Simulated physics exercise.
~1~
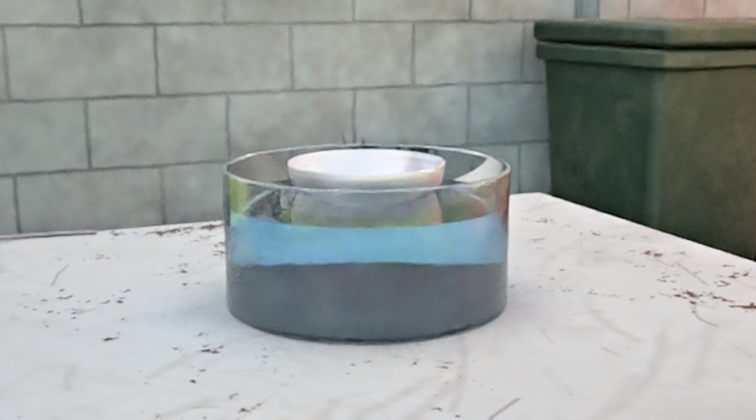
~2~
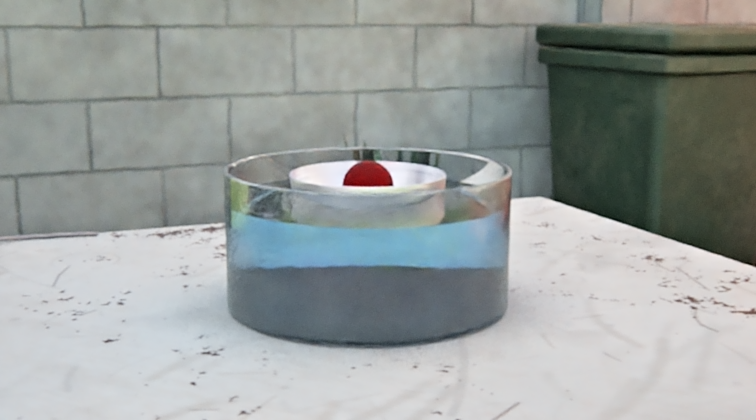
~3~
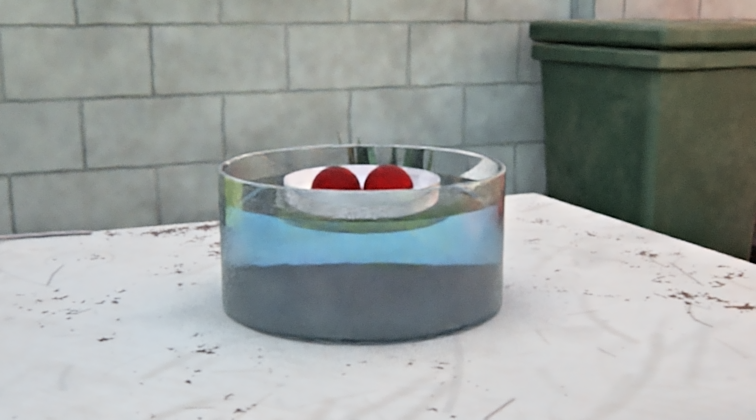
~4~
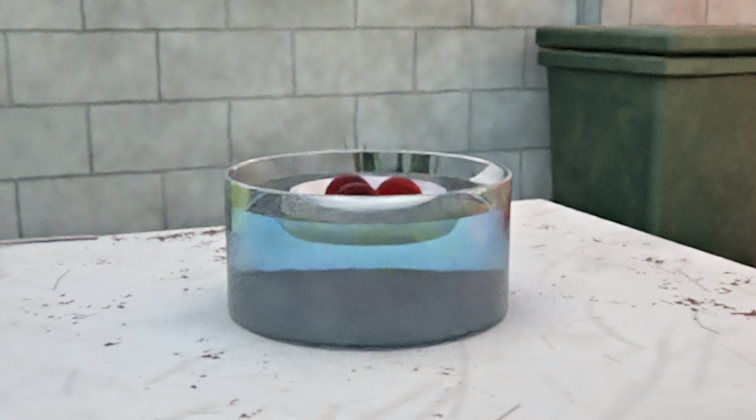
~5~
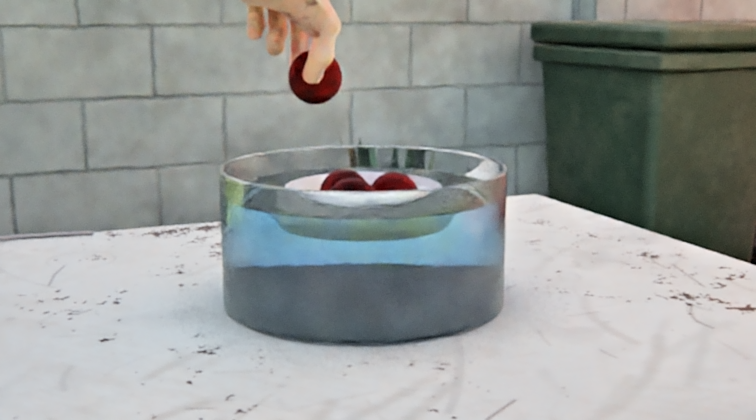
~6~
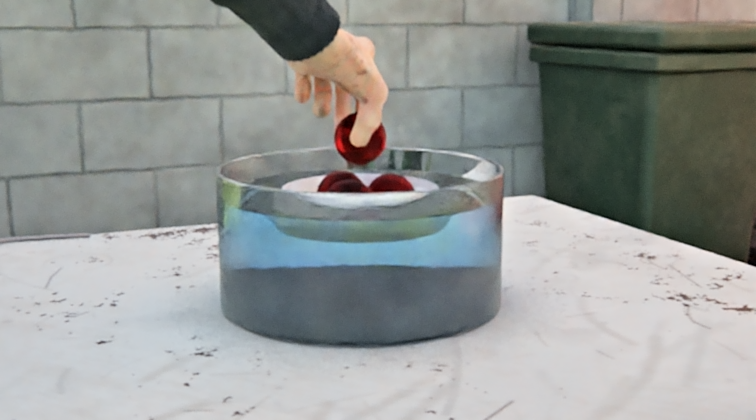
The clip opens on an empty white dish floating in a clear basin of water on a pale table. Dark red marbles appear in it one after another until it holds three, and it sits lower each time. A hand then brings another marble in from above, lowering it rightward toward the dish.
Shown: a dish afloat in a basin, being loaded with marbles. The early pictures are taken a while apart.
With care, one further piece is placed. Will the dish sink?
I'm expecting it to fail with one more.
Shortly, the glass marble is in and the dish dips.
Then, water pours in over its edge.
At the finish, the dish lies on the bottom with its load.
